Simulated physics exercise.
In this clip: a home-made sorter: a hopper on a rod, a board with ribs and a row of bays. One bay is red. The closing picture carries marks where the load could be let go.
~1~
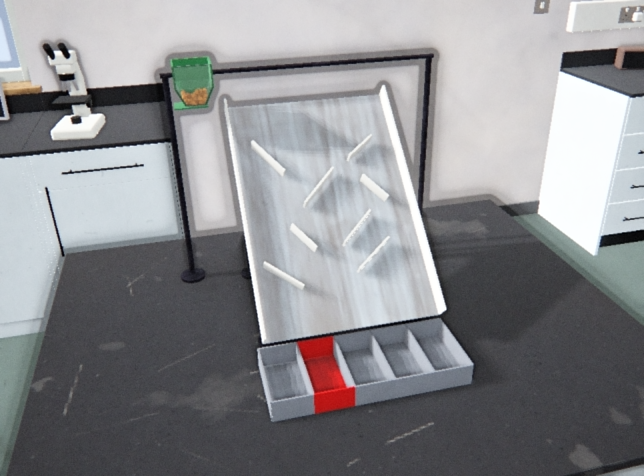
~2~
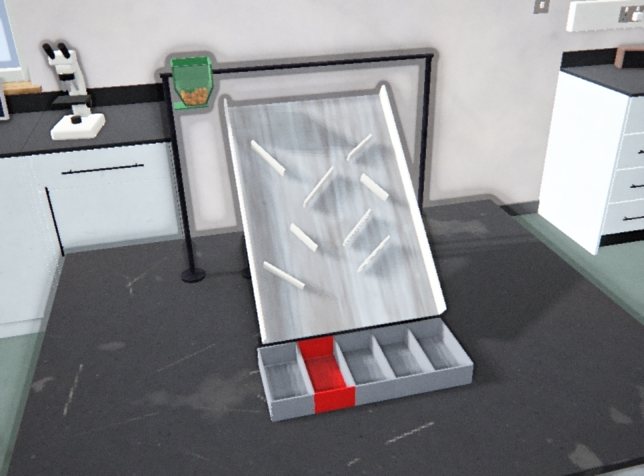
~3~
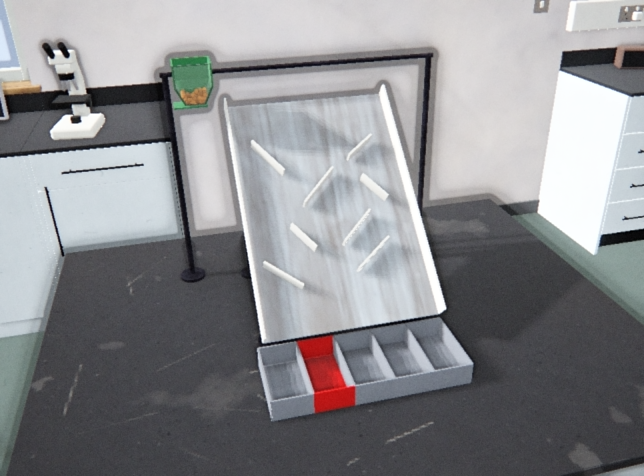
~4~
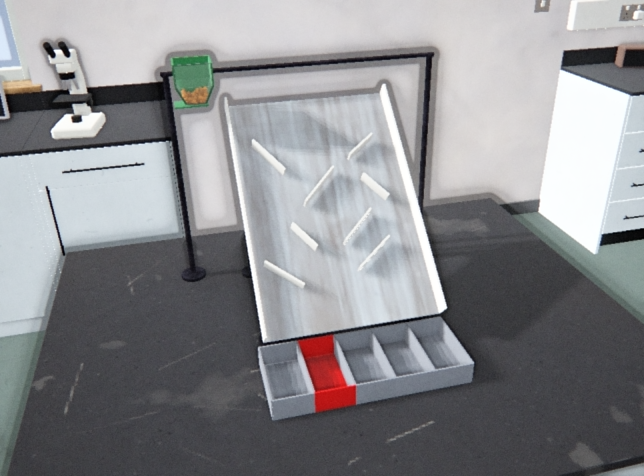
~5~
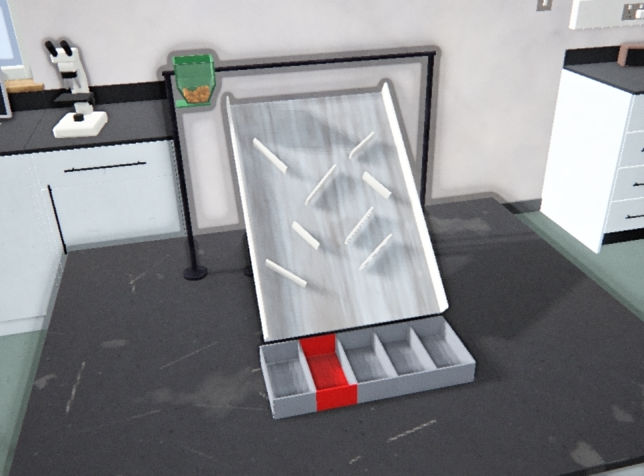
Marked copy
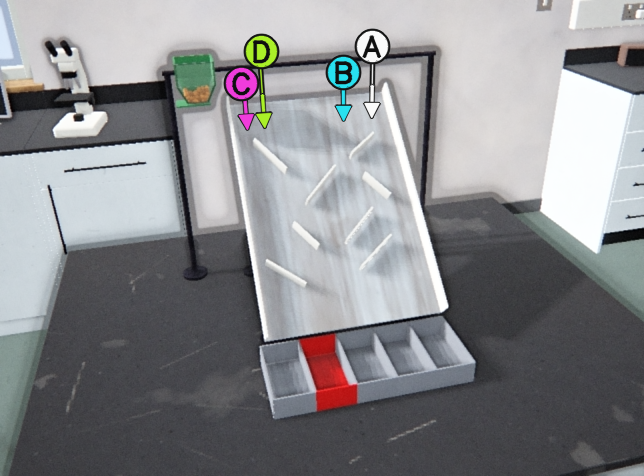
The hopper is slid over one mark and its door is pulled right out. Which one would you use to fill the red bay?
B beats the others.
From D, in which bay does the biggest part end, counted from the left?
The third.
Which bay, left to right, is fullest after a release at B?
It is the second one.
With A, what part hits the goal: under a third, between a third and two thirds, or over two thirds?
Mark A gives under a third.
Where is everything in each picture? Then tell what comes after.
Hopper at (195, 97), roasted chickpeas, door shut, in the first picture.
Ribs (252, 141) to (285, 170), (350, 154) to (372, 134), (305, 202) to (333, 167), in the second picture.
Ribs (363, 174) to (388, 195), (292, 223) to (317, 246), (345, 240) to (370, 209), in the third picture.
Ribs (265, 261) to (305, 284), (361, 267) to (390, 235), in the fourth picture.
Red bay at (337, 396), number 2 of 5 from the left, in the fifth picture.
On the marked copy, mark A meets the board at (371, 112); mark B meets the board at (343, 115); mark C meets the board at (246, 124); mark D meets the board at (264, 122).
For mark A, about a quarter in the red bay, most in other bays, a stray few outside the box.
For mark B, about two thirds in the red bay, about a quarter in other bays, a small part held on the board.
For mark C, a small part in the red bay, nearly all in other bays.
For mark D, about a quarter in the red bay, most in other bays.
